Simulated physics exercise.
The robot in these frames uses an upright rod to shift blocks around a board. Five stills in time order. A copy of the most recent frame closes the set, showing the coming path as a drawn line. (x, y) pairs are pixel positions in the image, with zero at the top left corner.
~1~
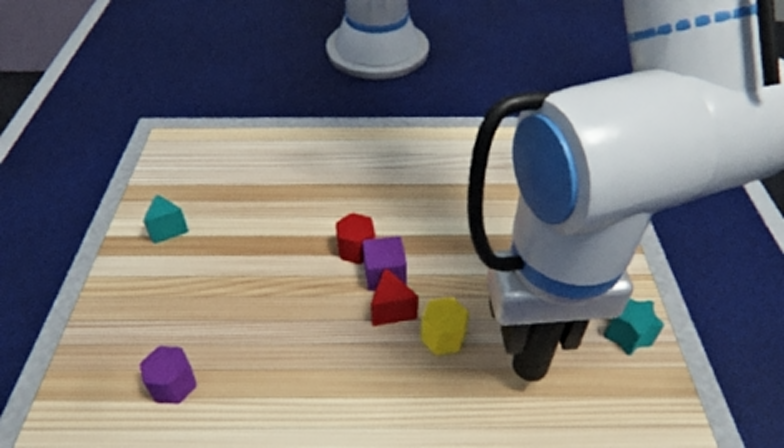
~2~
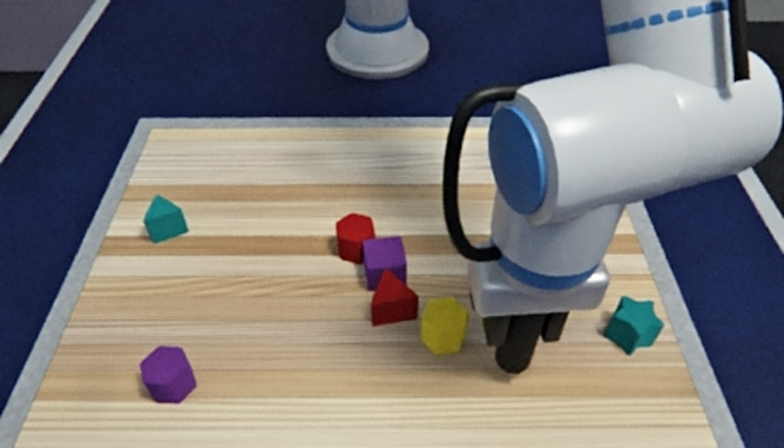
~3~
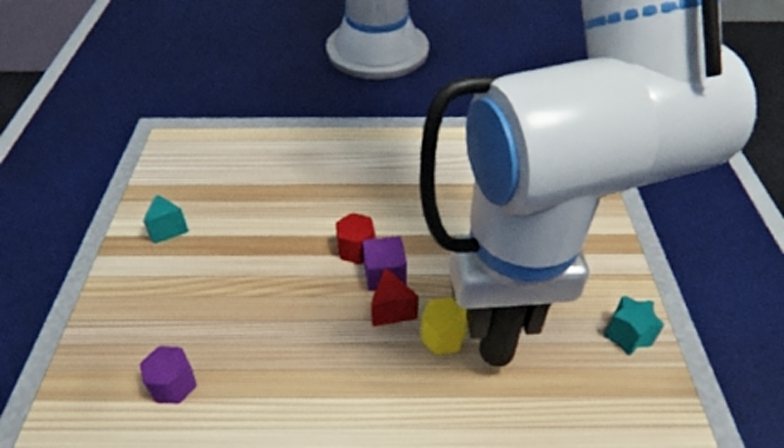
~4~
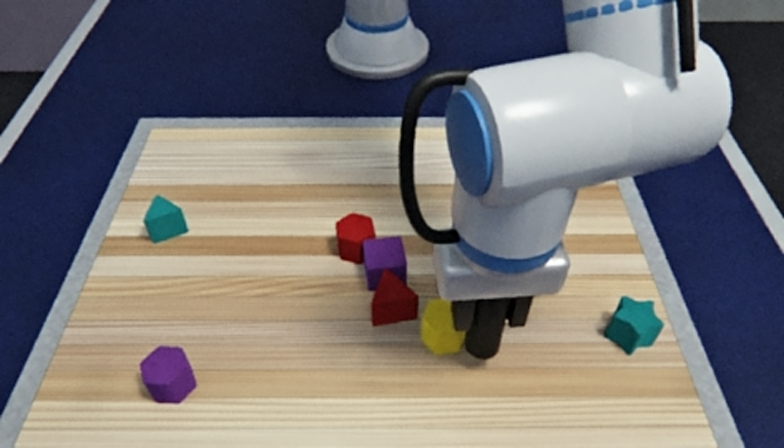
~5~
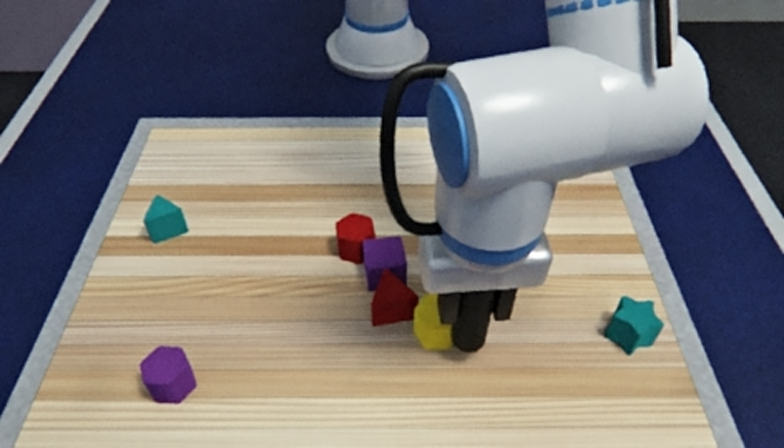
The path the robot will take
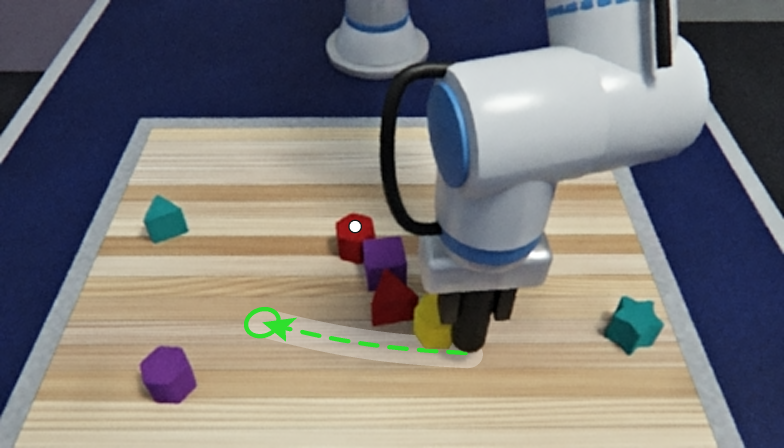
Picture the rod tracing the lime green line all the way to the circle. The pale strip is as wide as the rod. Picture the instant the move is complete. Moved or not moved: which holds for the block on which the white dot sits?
At the end of the path, it will still be in place.
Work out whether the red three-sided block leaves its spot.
The push reaches it.
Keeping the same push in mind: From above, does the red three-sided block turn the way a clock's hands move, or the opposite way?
If we look at it from overhead, the red three-sided block pivots counter-clockwise.
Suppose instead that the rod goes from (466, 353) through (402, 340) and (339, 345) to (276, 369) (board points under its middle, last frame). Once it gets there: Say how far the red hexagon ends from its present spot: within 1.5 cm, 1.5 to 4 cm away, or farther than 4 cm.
Movement: Under 1.5 cm.
Drawn move, from (466, 353) over (361, 343) to (262, 322); the dot is on the red hexagon.
What follows on the original path. One third of the way, rod at (394, 333); red three-sided block at (387, 280), turned 45° anticlockwise; yellow hexagon at (417, 296), turned 65° clockwise.
Two thirds of the way, rod at (324, 322); red three-sided block at (387, 280), turned 45° anticlockwise; yellow hexagon at (417, 296), turned 65° clockwise.
At the end, rod at (258, 307); red hexagon still; red three-sided block at (387, 280), turned 45° anticlockwise; yellow hexagon at (417, 296), turned 65° clockwise.
